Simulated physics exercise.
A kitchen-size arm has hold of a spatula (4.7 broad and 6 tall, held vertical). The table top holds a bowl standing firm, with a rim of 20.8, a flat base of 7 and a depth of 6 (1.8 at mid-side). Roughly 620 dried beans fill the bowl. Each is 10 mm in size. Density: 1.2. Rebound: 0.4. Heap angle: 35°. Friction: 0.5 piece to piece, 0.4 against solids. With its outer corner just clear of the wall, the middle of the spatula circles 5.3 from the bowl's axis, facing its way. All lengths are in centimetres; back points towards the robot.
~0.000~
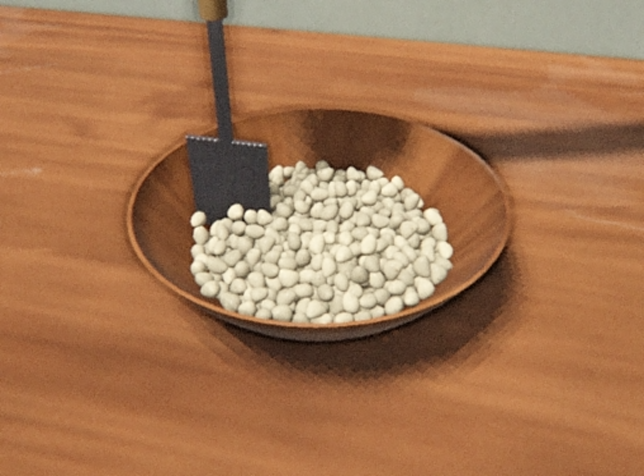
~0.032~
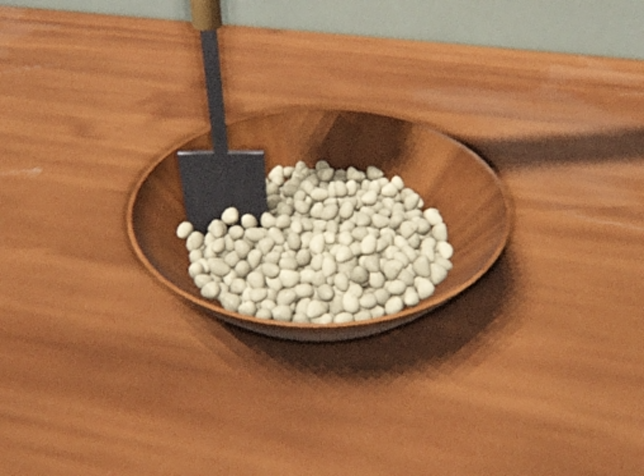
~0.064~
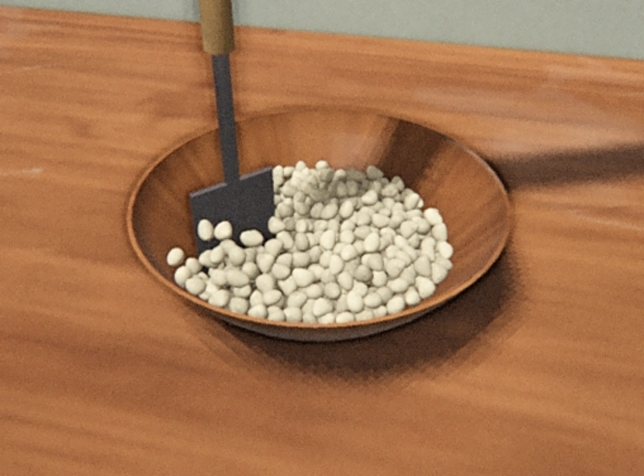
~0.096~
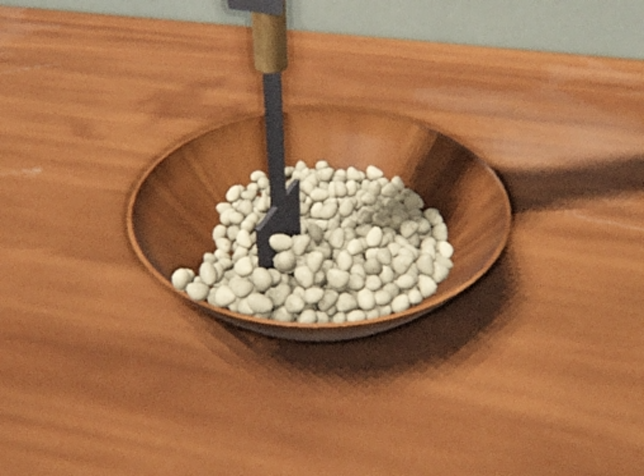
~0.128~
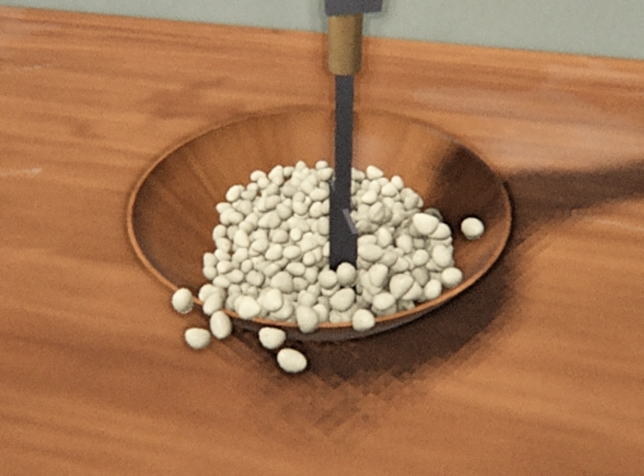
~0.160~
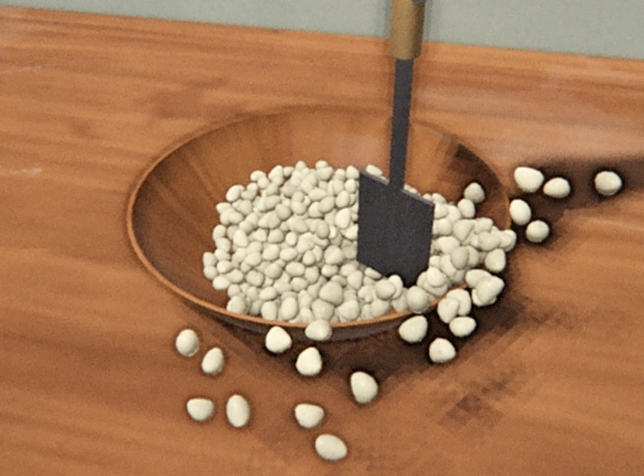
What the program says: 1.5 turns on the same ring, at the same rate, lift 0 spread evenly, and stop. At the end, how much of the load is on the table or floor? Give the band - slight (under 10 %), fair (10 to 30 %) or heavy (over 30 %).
Band: Heavy.
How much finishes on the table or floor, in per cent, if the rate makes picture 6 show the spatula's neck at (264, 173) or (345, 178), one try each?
Some 15 and 40 per cent.
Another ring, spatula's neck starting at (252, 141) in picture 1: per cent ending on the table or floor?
About 45 %.
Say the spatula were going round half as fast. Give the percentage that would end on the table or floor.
Then roughly 20 per cent.
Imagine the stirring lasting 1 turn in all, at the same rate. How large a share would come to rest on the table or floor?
Close to 35 in a hundred.
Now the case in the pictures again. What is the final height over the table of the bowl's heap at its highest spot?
About 5.0 cm.
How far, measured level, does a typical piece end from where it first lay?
I'd estimate close to 11 cm.
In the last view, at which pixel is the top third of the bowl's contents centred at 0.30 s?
About (273, 163) in the last picture.
After 0.30 s, 298° round, highest piece 14 above the table; 491 in the bowl, 34 on the table or floor, 96 in flight or on the tool.
After 0.43 s, 85° round, highest piece 10 above the table; 398 in the bowl, 143 on the table or floor, 80 in flight or on the tool.
After 0.70 s, 180° round, highest piece 5 above the table; 349 in the bowl, 271 on the table or floor, 1 in flight or on the tool.
After 1.40 s, 180° round, highest piece 5 above the table; 349 in the bowl, 272 on the table or floor.
In the end, 349 in the bowl, 272 on the table or floor. That is 44 % on the table or floor.
